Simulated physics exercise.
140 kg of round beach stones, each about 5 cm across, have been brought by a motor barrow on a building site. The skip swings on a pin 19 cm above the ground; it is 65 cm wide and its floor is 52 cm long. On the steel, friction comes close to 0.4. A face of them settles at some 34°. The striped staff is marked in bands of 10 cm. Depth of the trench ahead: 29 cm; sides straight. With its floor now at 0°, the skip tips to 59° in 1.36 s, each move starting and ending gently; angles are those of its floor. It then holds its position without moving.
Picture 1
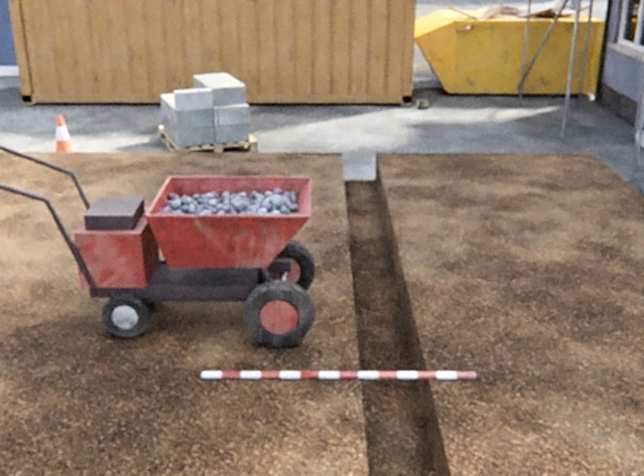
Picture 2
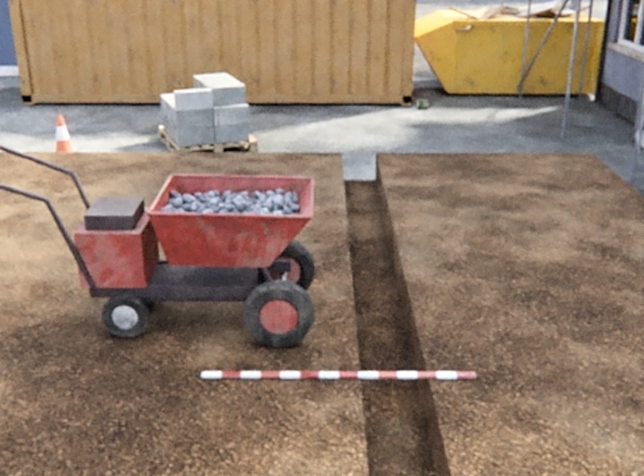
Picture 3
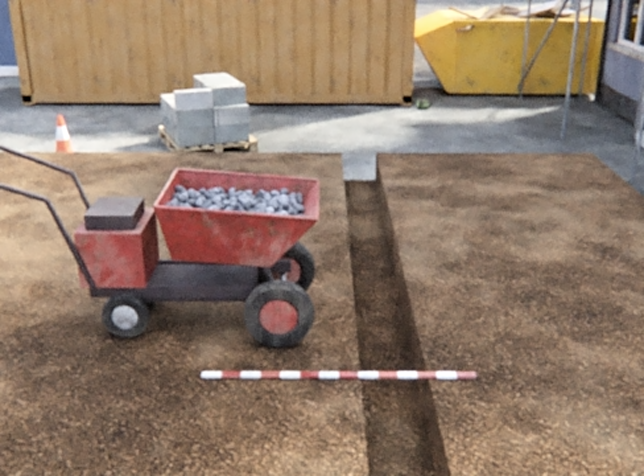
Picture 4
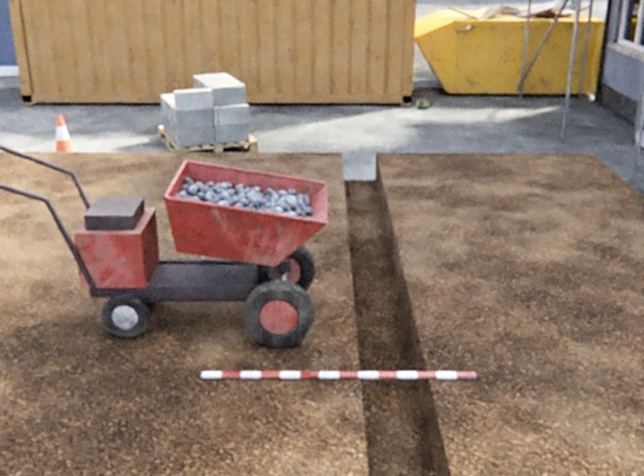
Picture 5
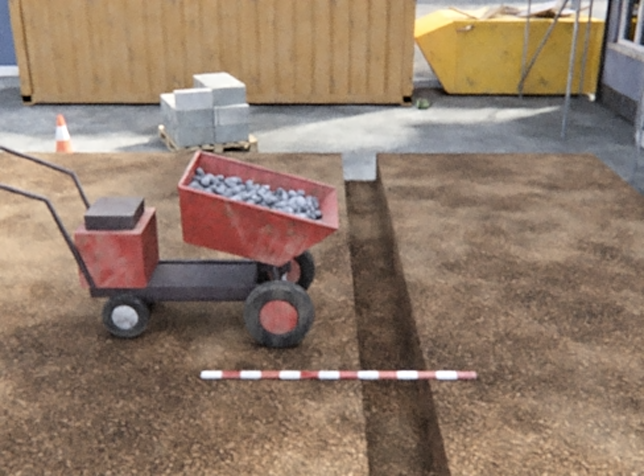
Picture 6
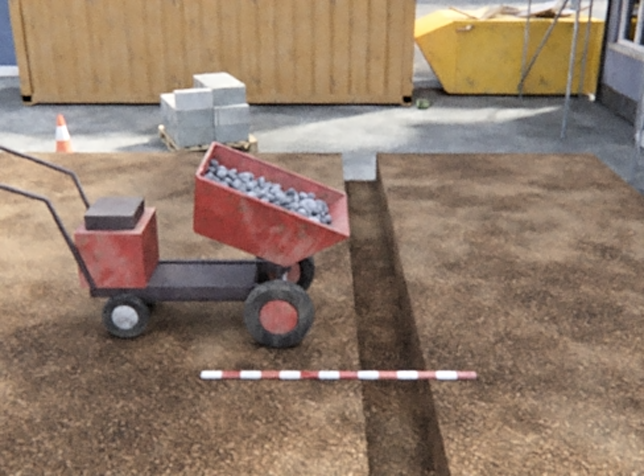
The red skip of a motor barrow, loaded with grey stones, tilts slowly and then more steeply to the right, its left end rising while the wheeled base stays still on brown ground beside a narrow trench.
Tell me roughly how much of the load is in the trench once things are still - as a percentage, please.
I would put it at 46 %.
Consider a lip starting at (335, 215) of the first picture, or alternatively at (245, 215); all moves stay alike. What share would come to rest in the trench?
About 20 per cent from the first spot, about 60 from the second.
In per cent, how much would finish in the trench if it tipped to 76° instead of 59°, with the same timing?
Then about 50 per cent.
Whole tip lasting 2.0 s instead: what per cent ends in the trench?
In that case, around 55%.
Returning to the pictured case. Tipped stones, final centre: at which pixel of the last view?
Their middle lands near (408, 347).
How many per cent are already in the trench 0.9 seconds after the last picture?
Approx. 10 % of the load.
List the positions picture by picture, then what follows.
Lip at (309, 217), floor tilted 0°, highest stones at (213, 202), in the first frame.
Lip at (311, 217), floor tilted 1°, highest stones at (201, 200), in the second frame.
The skip is at 4°, its lip at (318, 219); the top of the load is at (191, 196), in the third frame.
Lip at (327, 223), floor tilted 9°, highest stones at (195, 188), in the fourth frame.
Lip at (338, 229), floor tilted 15°, highest stones at (204, 179), in the fifth frame.
Lip at (349, 236), floor tilted 22°, highest stones at (218, 171), in the sixth frame.
Then, 0.4 s after the last picture the floor is at 50°, 100 % in the skip; the foremost stones are at (368, 250).
Then, 0.9 s after the last picture the floor is at 59°, 80 % in the skip, 12 % in the trench, 8 % past the trench; the foremost stones are at (448, 318).
Then, 1.2 s after the last picture the floor is at 59°, 53 % in the skip, 19 % in the trench, 28 % past the trench; the foremost stones are at (525, 323).
Then, 3.2 s after the last picture the floor is at 59°, 22 % in the skip, 46 % in the trench, 33 % past the trench; the foremost stones are at (604, 332).
